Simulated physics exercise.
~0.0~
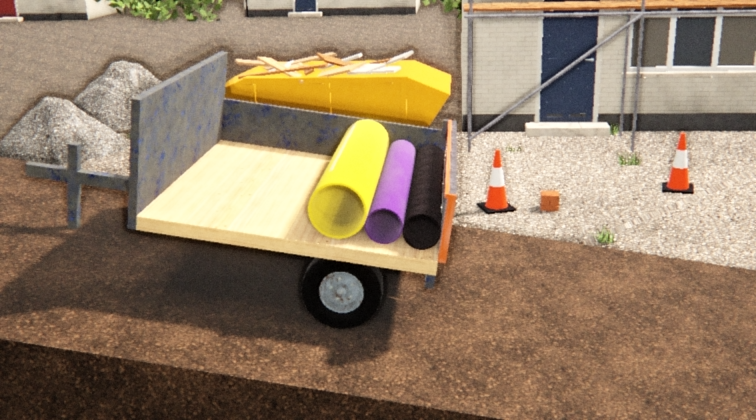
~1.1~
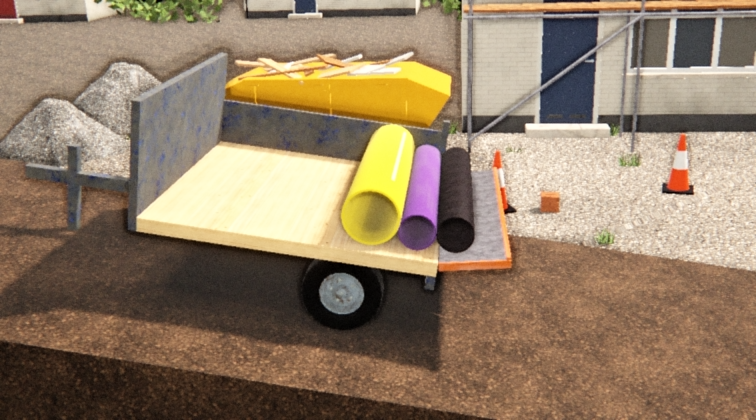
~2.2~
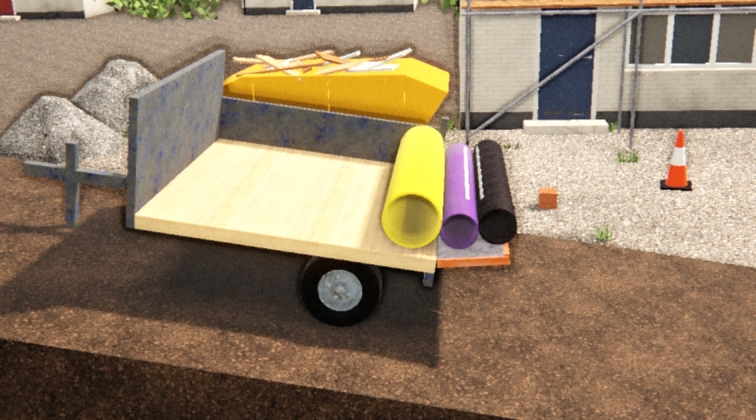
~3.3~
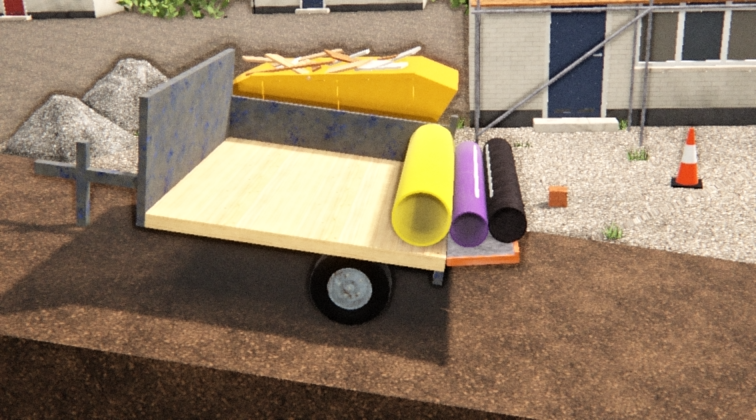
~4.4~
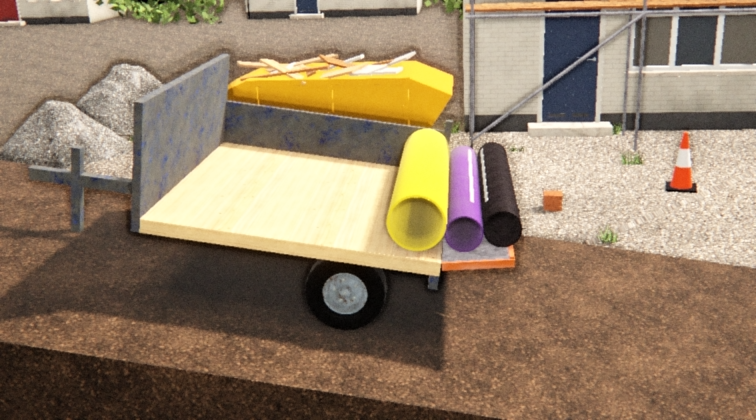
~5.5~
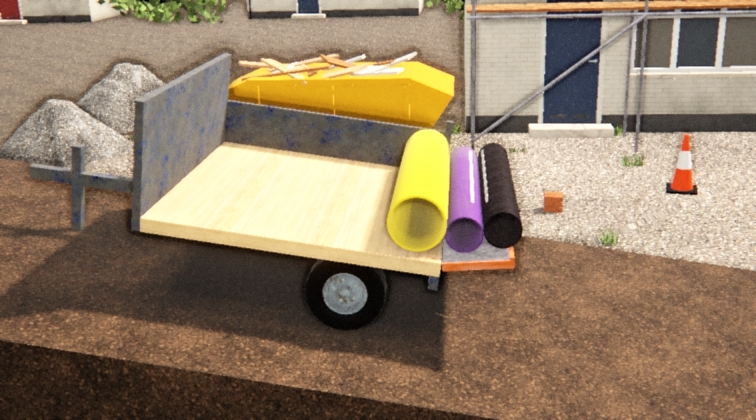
Building site, sloping trailer with its tailgate dropping and yellow, purple and black pipes rolling right, stopping bunched at the tail.
